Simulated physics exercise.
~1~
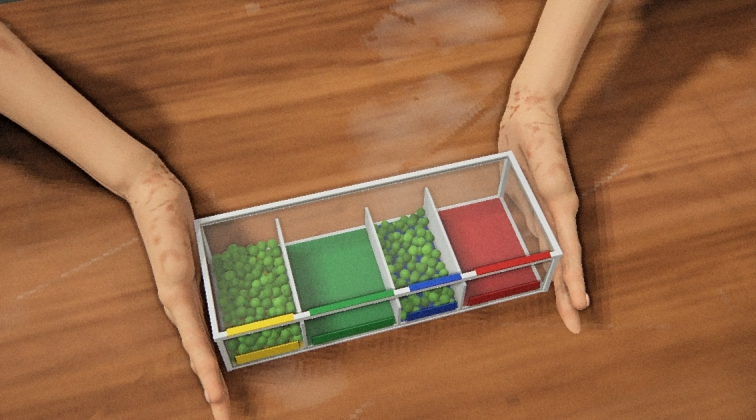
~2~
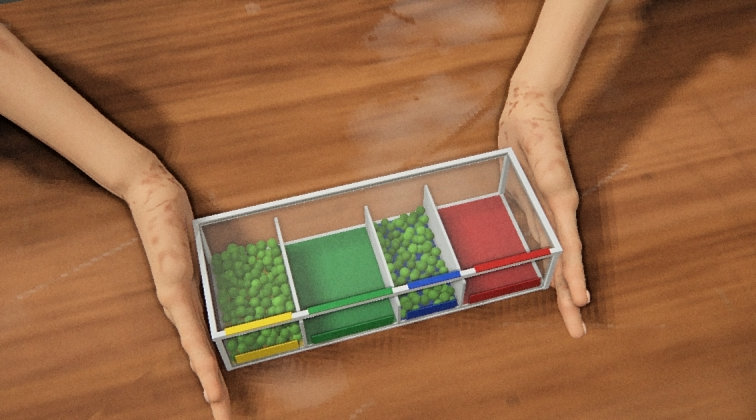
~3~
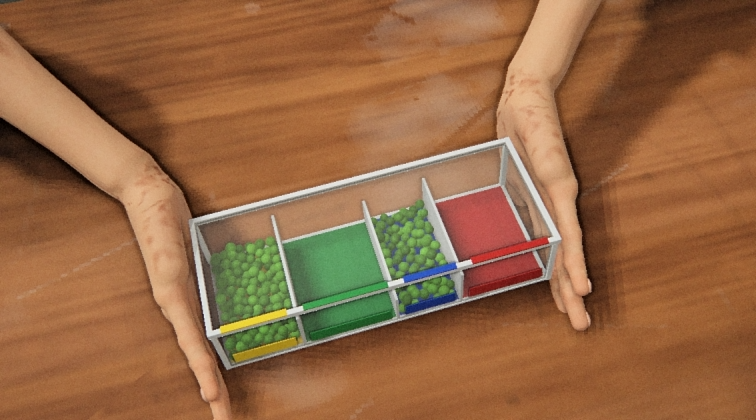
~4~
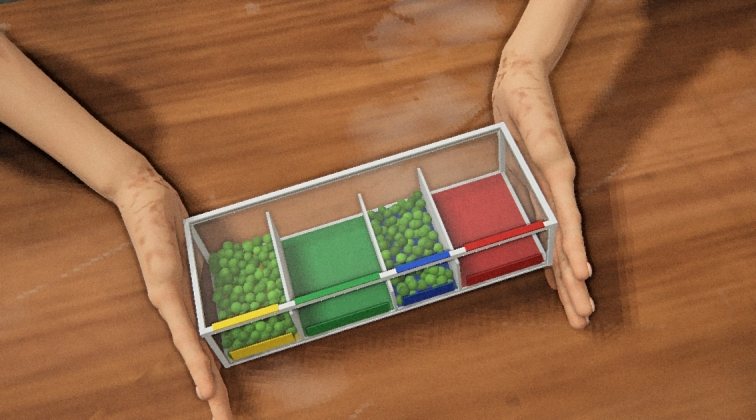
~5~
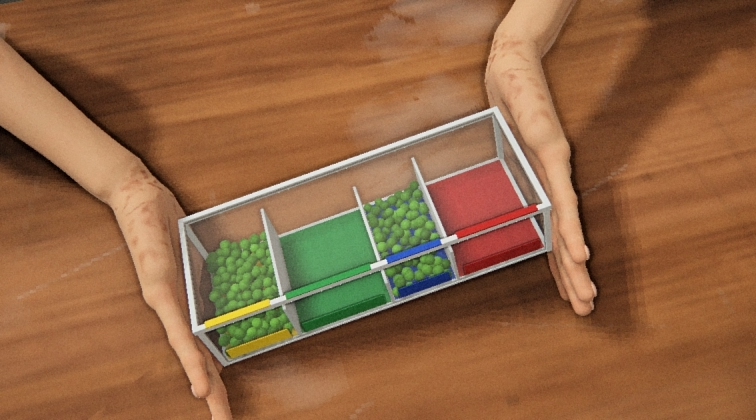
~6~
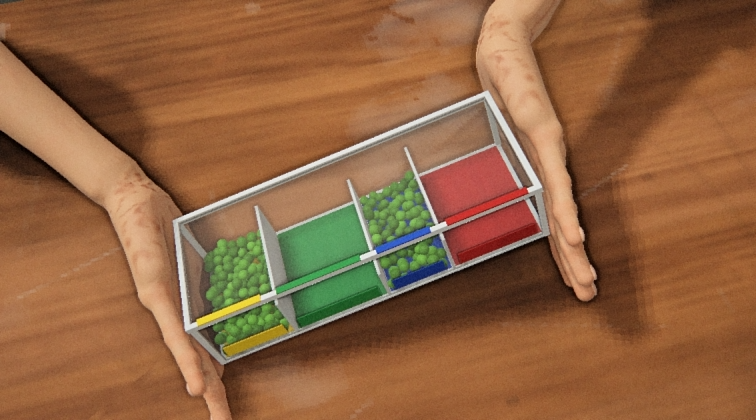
A clear box with green balls in its yellow and blue sections was held between two hands, which gradually tilted it so the right end rose higher, while the balls stayed in their sections.
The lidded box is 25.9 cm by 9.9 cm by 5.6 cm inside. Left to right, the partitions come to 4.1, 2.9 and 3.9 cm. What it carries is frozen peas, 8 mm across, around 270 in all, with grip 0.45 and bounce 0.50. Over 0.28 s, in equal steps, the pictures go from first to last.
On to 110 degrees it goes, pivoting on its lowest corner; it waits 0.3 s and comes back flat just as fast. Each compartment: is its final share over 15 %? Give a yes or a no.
Red - no; blue - no; green - yes; yellow - yes.
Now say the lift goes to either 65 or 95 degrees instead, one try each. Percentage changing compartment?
Roughly 0 percent, then roughly 30 percent.
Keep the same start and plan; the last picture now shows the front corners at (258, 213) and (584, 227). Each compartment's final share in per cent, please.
Per cent at the end: Red 25; blue 25; green 5; yellow 45.
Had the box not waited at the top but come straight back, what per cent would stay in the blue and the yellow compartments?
Final amounts, blue 0% and yellow 80%.
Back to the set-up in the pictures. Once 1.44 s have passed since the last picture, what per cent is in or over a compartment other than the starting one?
About 30 %.
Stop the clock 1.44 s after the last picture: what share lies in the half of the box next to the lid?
Share: Approx. 60 %.
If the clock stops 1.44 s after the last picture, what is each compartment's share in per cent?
In per cent: Red 0, blue 0, green 20, yellow 75.
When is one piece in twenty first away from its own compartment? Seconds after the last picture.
It comes at roughly 1.15 s.
Then, 1.44 s after the last picture, tilt 110 degrees; green 20 %, yellow 75 %.
Then, 2.39 s after the last picture, tilt 55 degrees; green 20 %, yellow 80 %.
Then, 3.34 s after the last picture, tilt 0 degrees; green 20 %, yellow 80 %.
In the end, red 0 %, blue 0 %, green 20 %, yellow 80 %.
